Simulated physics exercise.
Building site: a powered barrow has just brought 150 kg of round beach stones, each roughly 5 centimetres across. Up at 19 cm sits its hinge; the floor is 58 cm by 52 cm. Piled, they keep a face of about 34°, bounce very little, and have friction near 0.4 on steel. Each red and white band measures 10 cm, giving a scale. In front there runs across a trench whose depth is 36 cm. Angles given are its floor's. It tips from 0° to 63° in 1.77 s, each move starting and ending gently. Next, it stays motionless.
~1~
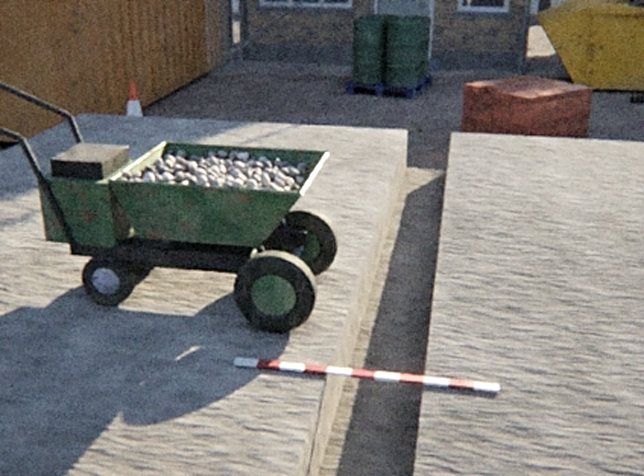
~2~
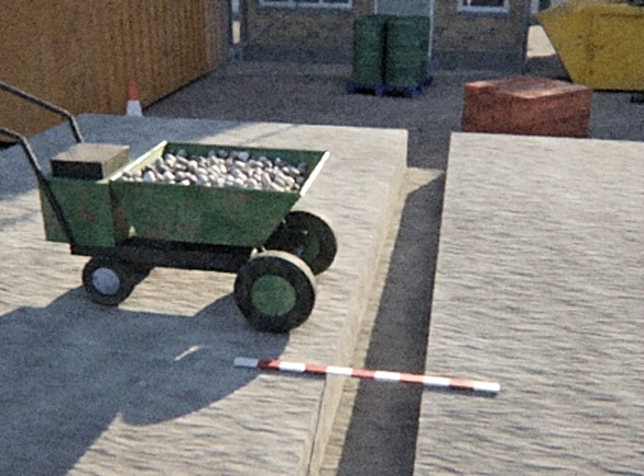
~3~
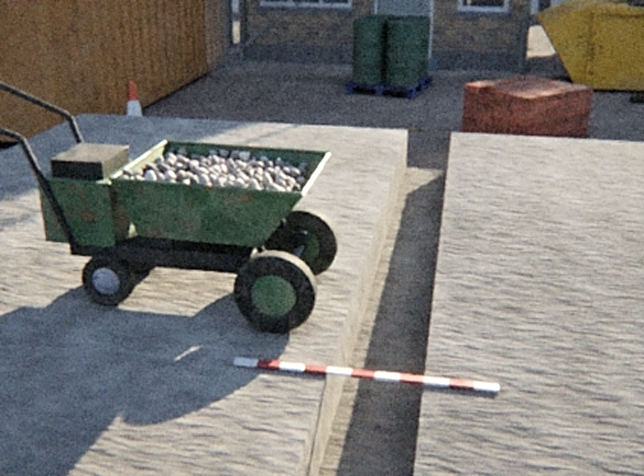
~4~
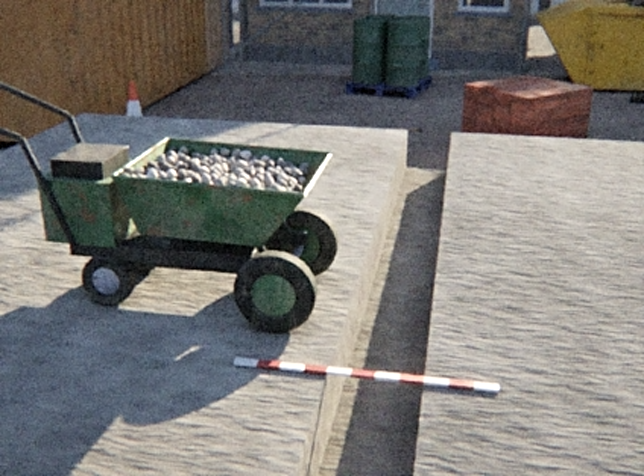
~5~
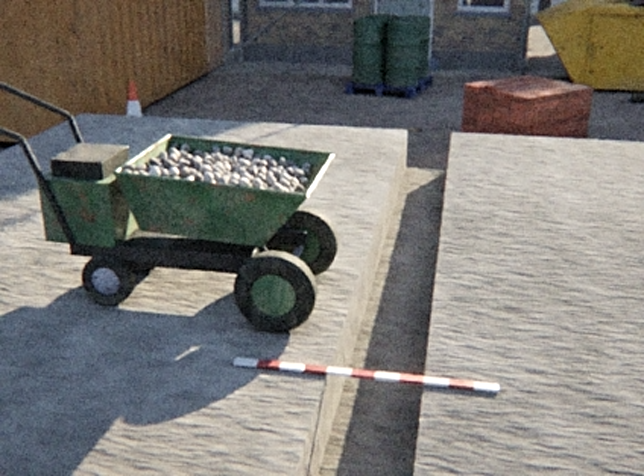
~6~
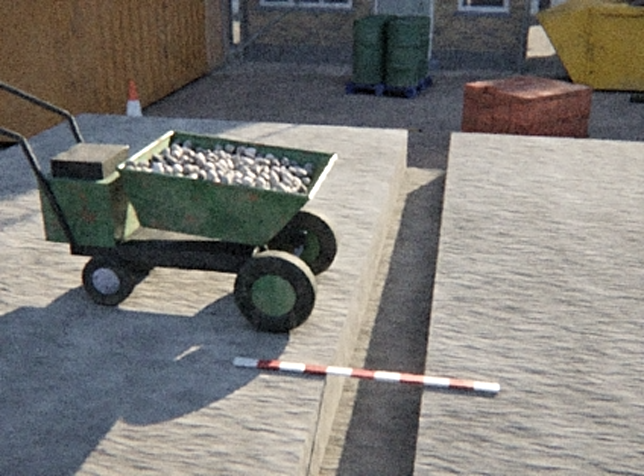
The green tray of a small barrow, heaped with round stones, tilted slightly forward to the right, its back edge rising a little, while the wheels stayed still beside a narrow trench.
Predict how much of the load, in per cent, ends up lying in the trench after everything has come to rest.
Roughly 63 per cent of it.
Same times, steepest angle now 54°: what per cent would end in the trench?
Share in trench: Approx. 45%.
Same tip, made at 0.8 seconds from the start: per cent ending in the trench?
50 %.
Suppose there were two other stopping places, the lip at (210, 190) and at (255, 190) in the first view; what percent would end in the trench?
That gives roughly 70 per cent and roughly 100 per cent.
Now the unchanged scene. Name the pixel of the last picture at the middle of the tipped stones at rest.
The tipped stones centre close to (416, 353).
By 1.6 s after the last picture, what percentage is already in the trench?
Close to 20 per cent at that time.
Then, 1.0 s after the last picture the floor is at 53°, 99 % in the tray, 1 % in the trench; the foremost stones are at (394, 239).
Then, 1.6 s after the last picture the floor is at 63°, 53 % in the tray, 22 % in the trench, 25 % past the trench; the foremost stones are at (533, 324).
Then, 1.9 s after the last picture the floor is at 63°, 32 % in the tray, 32 % in the trench, 36 % past the trench; the foremost stones are at (603, 327).
Then, 3.9 s after the last picture the floor is at 63°, 1 % in the tray, 63 % in the trench, 36 % past the trench; the foremost stones are at (643, 337).
